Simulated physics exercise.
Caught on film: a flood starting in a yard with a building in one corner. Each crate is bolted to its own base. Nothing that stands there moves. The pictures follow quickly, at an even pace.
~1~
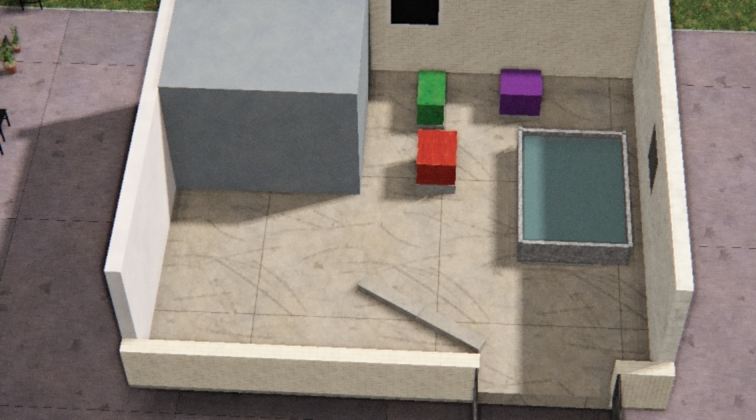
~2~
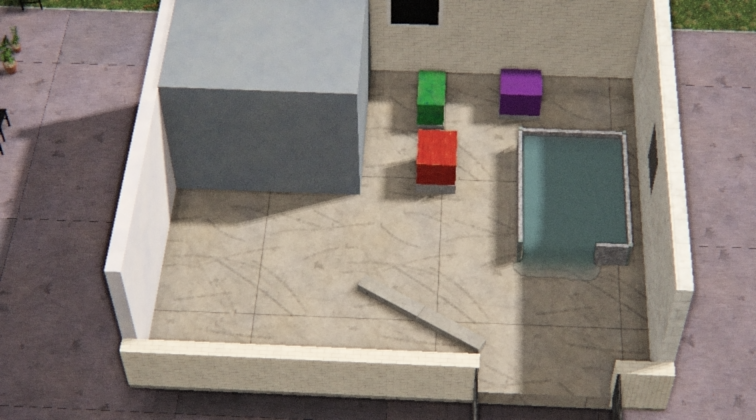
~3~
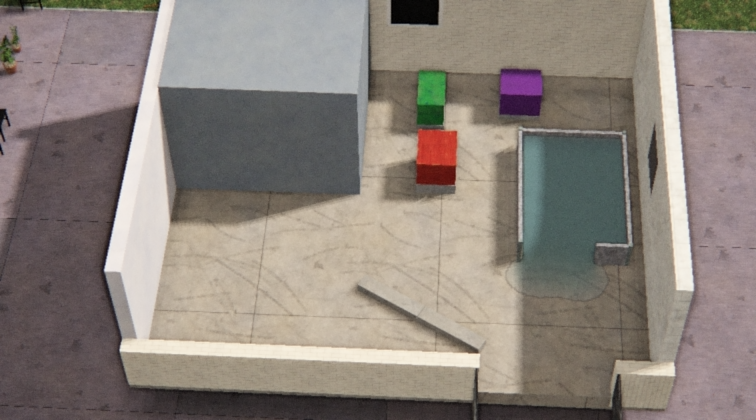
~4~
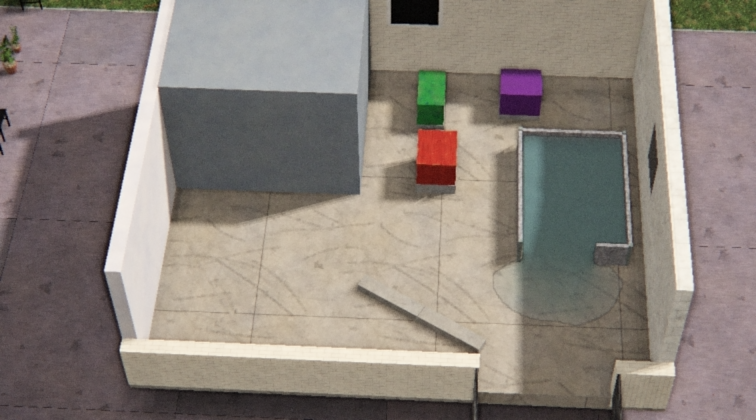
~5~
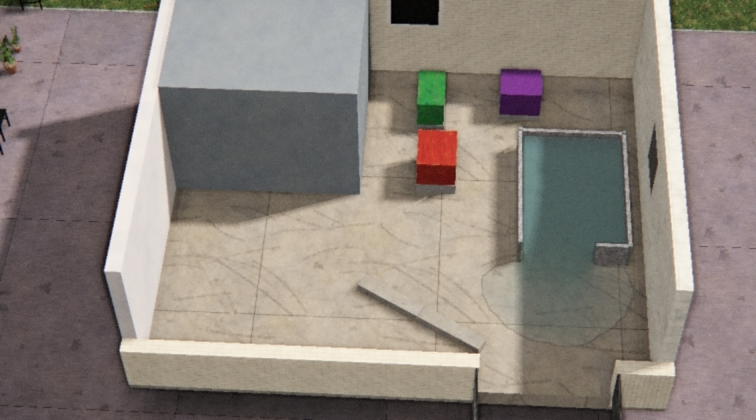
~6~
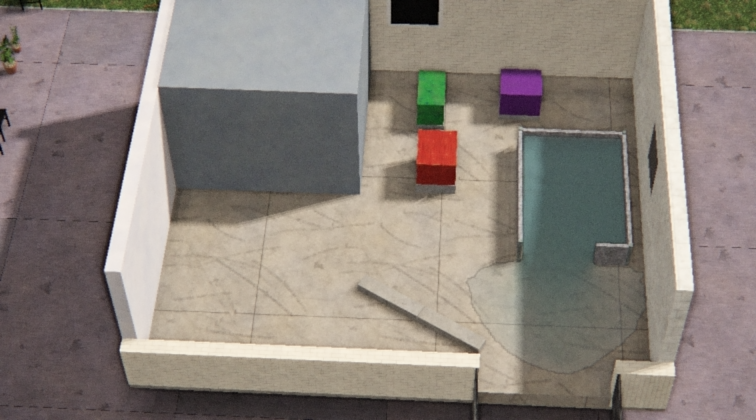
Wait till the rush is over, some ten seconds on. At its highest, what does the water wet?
In the end: The purple crate escapes dry; the red crate escapes dry; the green crate escapes dry.
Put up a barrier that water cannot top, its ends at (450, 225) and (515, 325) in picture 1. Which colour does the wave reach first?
That is the red crate.
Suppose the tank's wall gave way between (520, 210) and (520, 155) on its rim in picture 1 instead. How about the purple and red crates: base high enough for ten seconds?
One by one: The purple one keeps dry; the red one is wetted.
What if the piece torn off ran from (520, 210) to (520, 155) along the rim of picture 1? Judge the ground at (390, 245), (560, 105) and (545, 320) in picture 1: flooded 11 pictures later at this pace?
In that order: Awash, not flooded, free of water.
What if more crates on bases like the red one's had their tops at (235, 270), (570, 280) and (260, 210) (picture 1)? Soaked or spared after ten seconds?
In that order: Is safe, takes water, is safe.
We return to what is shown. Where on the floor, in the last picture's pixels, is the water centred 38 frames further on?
At about (530, 249).
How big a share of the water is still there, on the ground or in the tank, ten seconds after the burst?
Some 42 per cent.
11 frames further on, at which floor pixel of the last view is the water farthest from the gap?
Close to (403, 375).
A moment on, water covers 15 % of the floor; the purple crate not reached, the red crate not reached, the green crate not reached.
Next, water covers 20 % of the floor; the purple crate not reached, the red crate not reached, the green crate not reached.
Then, water covers 25 % of the floor; the purple crate not reached, the red crate not reached, the green crate not reached.
Later, water covers 35 % of the floor; the purple crate not reached, the red crate water round its plinth, the green crate not reached.
In the end, water covers 40 % of the floor; the purple crate stayed above the water, the red crate stayed above the water, the green crate stayed above the water.
